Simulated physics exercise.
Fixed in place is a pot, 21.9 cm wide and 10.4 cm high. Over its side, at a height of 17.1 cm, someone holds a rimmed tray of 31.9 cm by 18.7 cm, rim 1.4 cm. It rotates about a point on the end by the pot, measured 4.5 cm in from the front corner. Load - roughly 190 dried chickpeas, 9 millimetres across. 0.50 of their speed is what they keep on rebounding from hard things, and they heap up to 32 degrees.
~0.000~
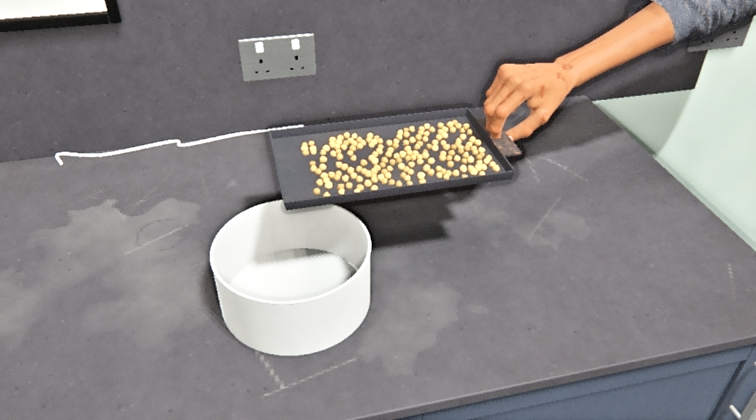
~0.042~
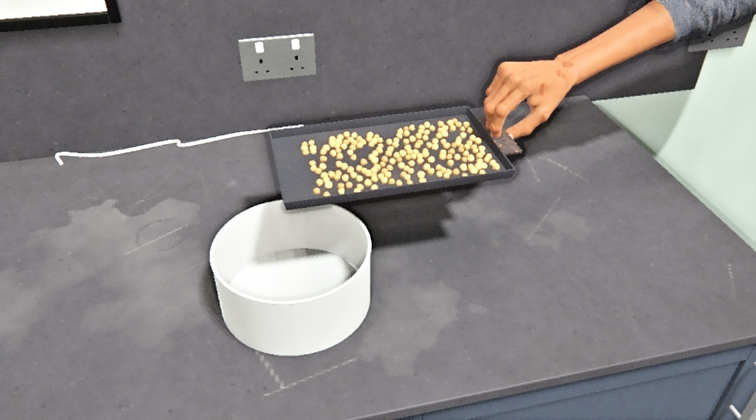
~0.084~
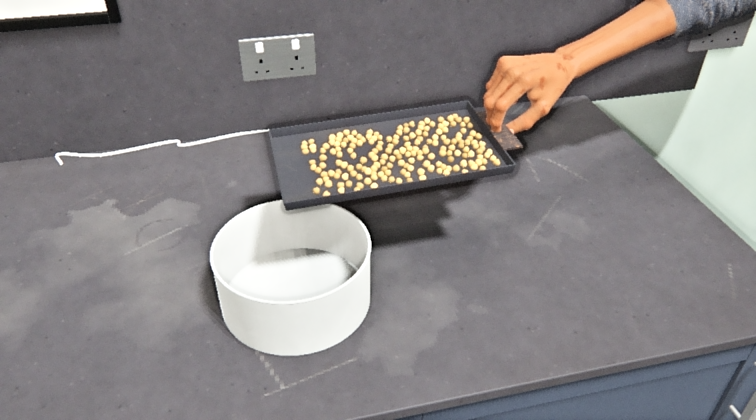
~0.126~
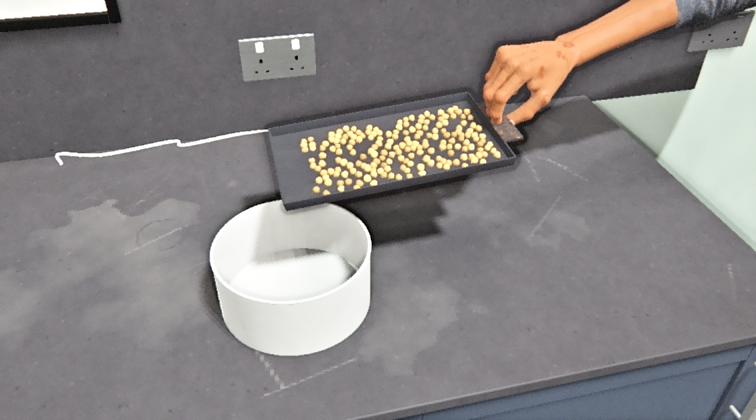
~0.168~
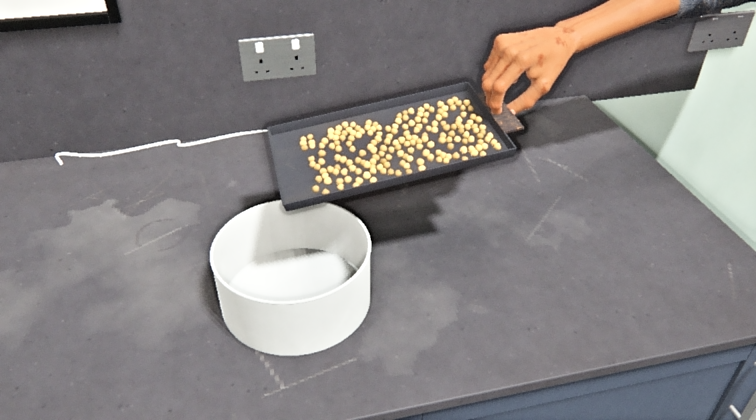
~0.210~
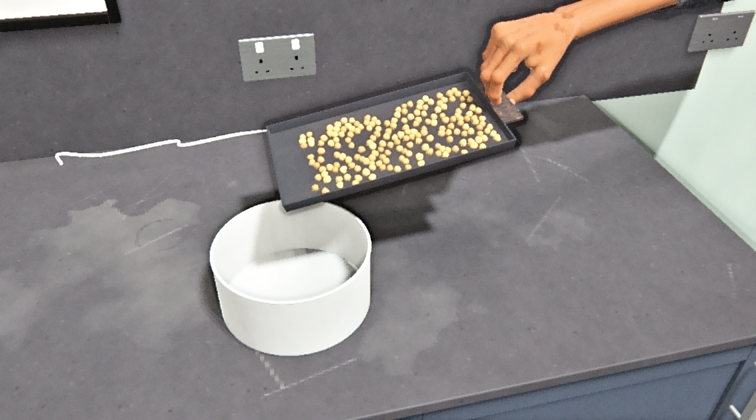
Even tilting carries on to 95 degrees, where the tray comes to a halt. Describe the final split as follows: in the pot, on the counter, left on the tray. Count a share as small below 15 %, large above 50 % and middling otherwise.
Pot: Large. Counter: Small. Tray: Small.
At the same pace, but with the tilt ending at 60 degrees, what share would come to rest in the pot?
Then about 25 per cent.
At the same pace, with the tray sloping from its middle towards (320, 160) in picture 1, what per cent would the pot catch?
Near 40 percent, give or take.
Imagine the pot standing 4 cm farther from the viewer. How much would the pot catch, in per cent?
Estimated share: Around 100 in a hundred.
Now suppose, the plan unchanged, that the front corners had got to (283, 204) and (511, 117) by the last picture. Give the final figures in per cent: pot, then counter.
Split: Pot = 80, counter = 20.
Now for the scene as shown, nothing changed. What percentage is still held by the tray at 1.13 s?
Some 70 per cent of the load.
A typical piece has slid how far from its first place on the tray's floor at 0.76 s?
Roughly 13 cm.
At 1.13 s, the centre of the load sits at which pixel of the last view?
Estimated load position: Around (278, 181).
After 0.76 s, tilt 50 degrees; the tray holds 100 %, the pot 0 %.
After 1.13 s, tilt 77 degrees; the tray holds 70 %, the pot 25 %.
Then, at 1.59 s, tilt 95 degrees; the tray holds 20 %, the pot 65 %.
At rest (2.6 s), pot 95 %, counter 5 %, tray 0 %.
